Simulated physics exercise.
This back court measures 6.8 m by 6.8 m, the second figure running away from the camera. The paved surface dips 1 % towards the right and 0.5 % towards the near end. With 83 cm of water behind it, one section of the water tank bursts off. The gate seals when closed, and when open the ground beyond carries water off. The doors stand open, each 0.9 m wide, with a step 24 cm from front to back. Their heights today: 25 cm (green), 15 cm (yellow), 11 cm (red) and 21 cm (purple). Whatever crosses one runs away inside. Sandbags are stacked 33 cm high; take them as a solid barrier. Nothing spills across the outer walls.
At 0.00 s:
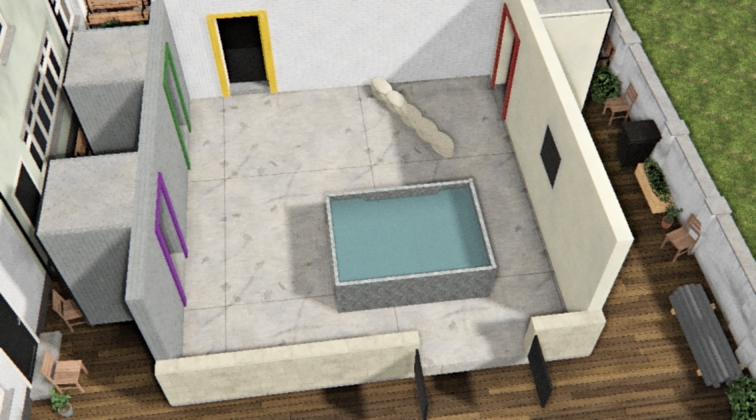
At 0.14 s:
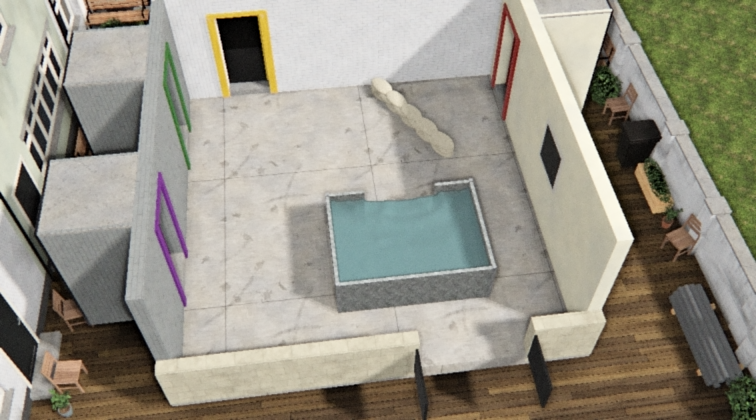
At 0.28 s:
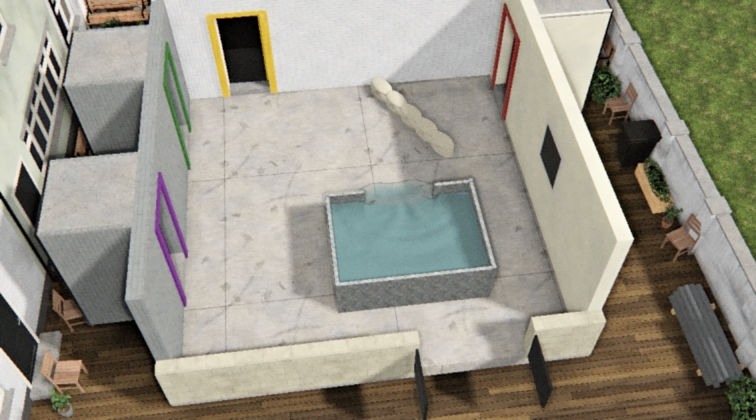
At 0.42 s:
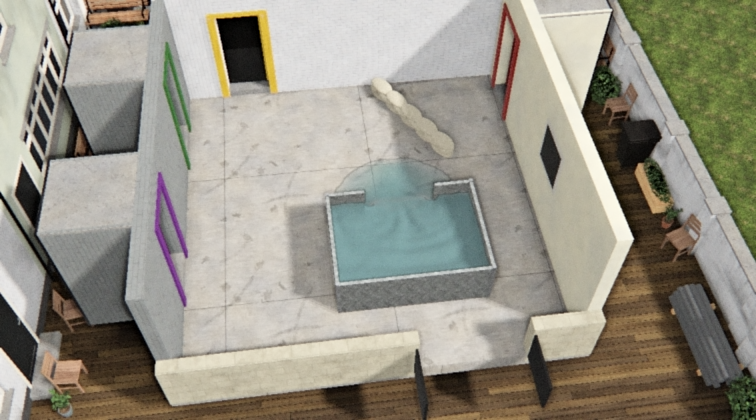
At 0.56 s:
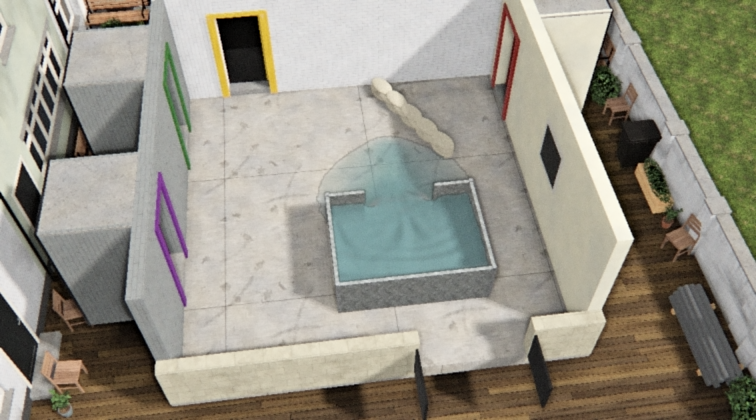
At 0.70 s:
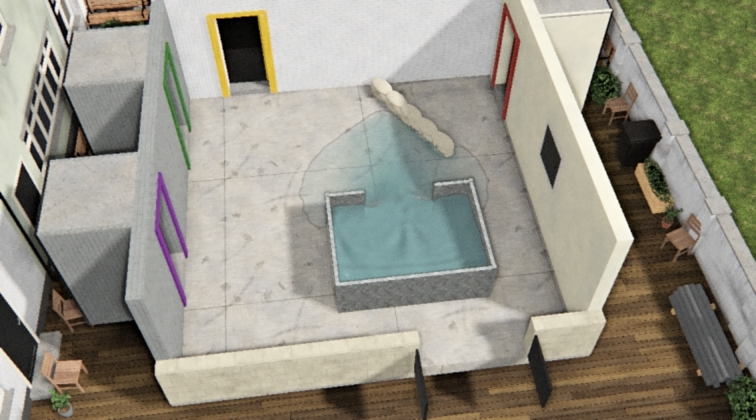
Water pours through a gap in the tank's far side and fans across the paved floor.
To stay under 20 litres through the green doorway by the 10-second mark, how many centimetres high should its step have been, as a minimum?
At least 20 cm or so.
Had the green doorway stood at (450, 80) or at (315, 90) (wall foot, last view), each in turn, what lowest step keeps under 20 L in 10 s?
Roughly 7.0 and 32 cm.
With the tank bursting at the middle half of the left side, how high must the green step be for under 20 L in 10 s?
About 6.0 cm.
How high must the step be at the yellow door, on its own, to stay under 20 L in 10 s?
Roughly 17 cm at yellow.
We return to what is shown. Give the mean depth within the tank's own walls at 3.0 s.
Roughly 36 cm on average.
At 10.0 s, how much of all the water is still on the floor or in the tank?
Roughly 96 in a hundred.
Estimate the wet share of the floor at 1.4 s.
Some 30 per cent of it.
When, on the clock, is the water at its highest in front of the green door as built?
Around 3.2 s.
After 1.4 s water covers 30 % of the floor, deepest (47 cm) near (431, 149); it has not reached the green door.
After 3.0 s water covers 45 % of the floor, deepest (48 cm) near (191, 103); 18 cm at the green door, 0 litres in over its 25 cm step.
After 10.0 s water covers 95 % of the floor, deepest (19 cm) near (569, 337); 8 cm at the green door, 3 litres in over its 25 cm step.
At the green door as built, the water arrived by 2.7 s and peaked near 27 cm at 3.2 s.
With a step of 17.5 cm, 39 litres would have come in within the 10 s; with 23.5 cm, 6 litres. So under 20 litres takes about 20 cm.
